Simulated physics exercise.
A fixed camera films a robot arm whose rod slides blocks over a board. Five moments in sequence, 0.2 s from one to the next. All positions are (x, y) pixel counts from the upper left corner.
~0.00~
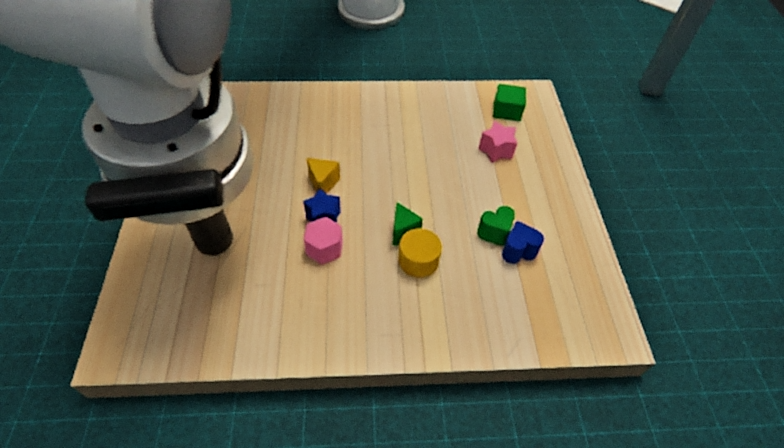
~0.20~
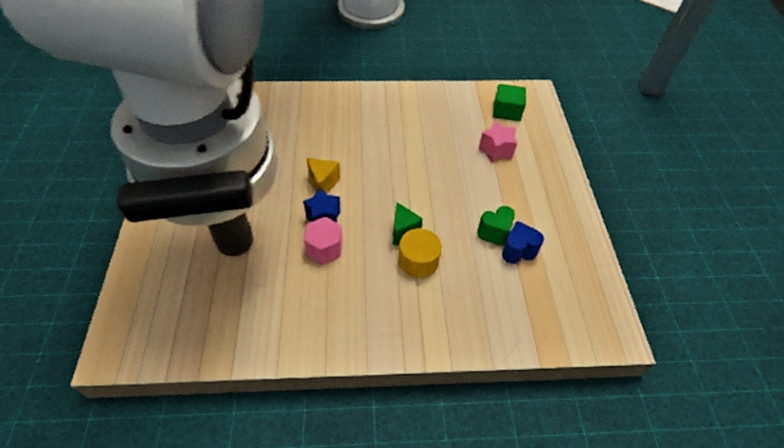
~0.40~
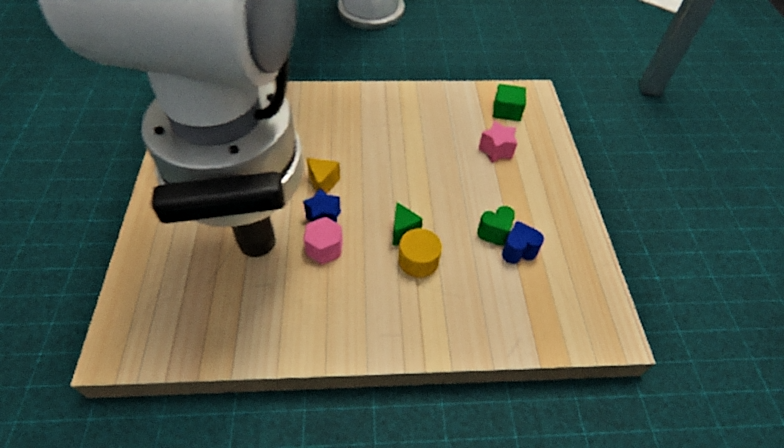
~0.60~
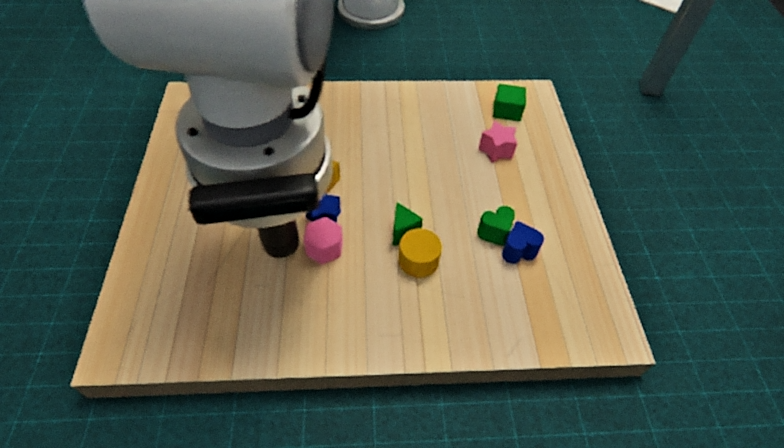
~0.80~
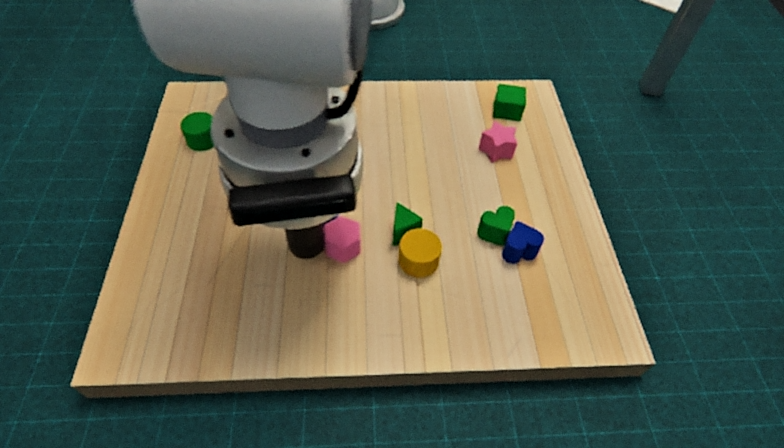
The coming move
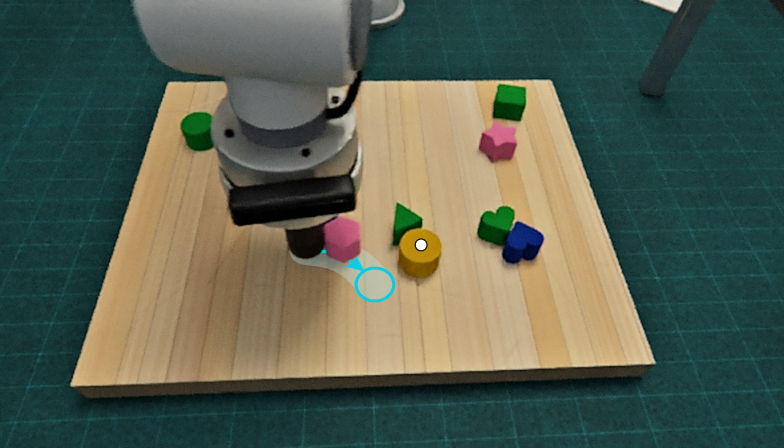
We see a robot arm with a dark rod move right across a wooden board of small coloured blocks, reaching the pink six-sided block and pushing it slightly right, while the green triangle and yellow circular block stay still.
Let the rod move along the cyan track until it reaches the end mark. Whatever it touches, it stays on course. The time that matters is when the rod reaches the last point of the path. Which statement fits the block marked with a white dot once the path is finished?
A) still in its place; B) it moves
I choose A.
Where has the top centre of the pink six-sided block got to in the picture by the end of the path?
It is going to be at (387, 232).
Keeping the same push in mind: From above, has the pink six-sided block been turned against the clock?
Going by the path, yes.
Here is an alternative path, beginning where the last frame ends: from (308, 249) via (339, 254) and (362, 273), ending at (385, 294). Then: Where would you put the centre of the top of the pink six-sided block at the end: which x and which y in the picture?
The middle of its upper face will lie at (384, 233).
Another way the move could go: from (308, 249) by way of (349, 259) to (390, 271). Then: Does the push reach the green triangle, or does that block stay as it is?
The block moves away from its spot.
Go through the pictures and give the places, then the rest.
In the first picture, rod tip (215, 241); block tops, pink six-sided block (323, 232); green triangle (405, 217); yellow circular block (421, 245).
In the second picture, rod (235, 242); blocks unchanged.
In the third picture, rod (258, 243); blocks unchanged.
In the fourth picture, rod (281, 244); blocks unchanged.
In the fifth picture, rod (307, 244); pink six-sided block (342, 231); green triangle (405, 217); yellow circular block (421, 245).
Path on the board, from (308, 249) over (334, 254) and (357, 266) to (375, 284); the dot is on the yellow circular block.
What follows on the original path. Halfway along, rod (346, 254); pink six-sided block (380, 231), turned 25° anticlockwise.
At the end, rod (375, 279); pink six-sided block (387, 232), turned 35° anticlockwise; green triangle (410, 214), turned 25° anticlockwise; yellow circular block in place.
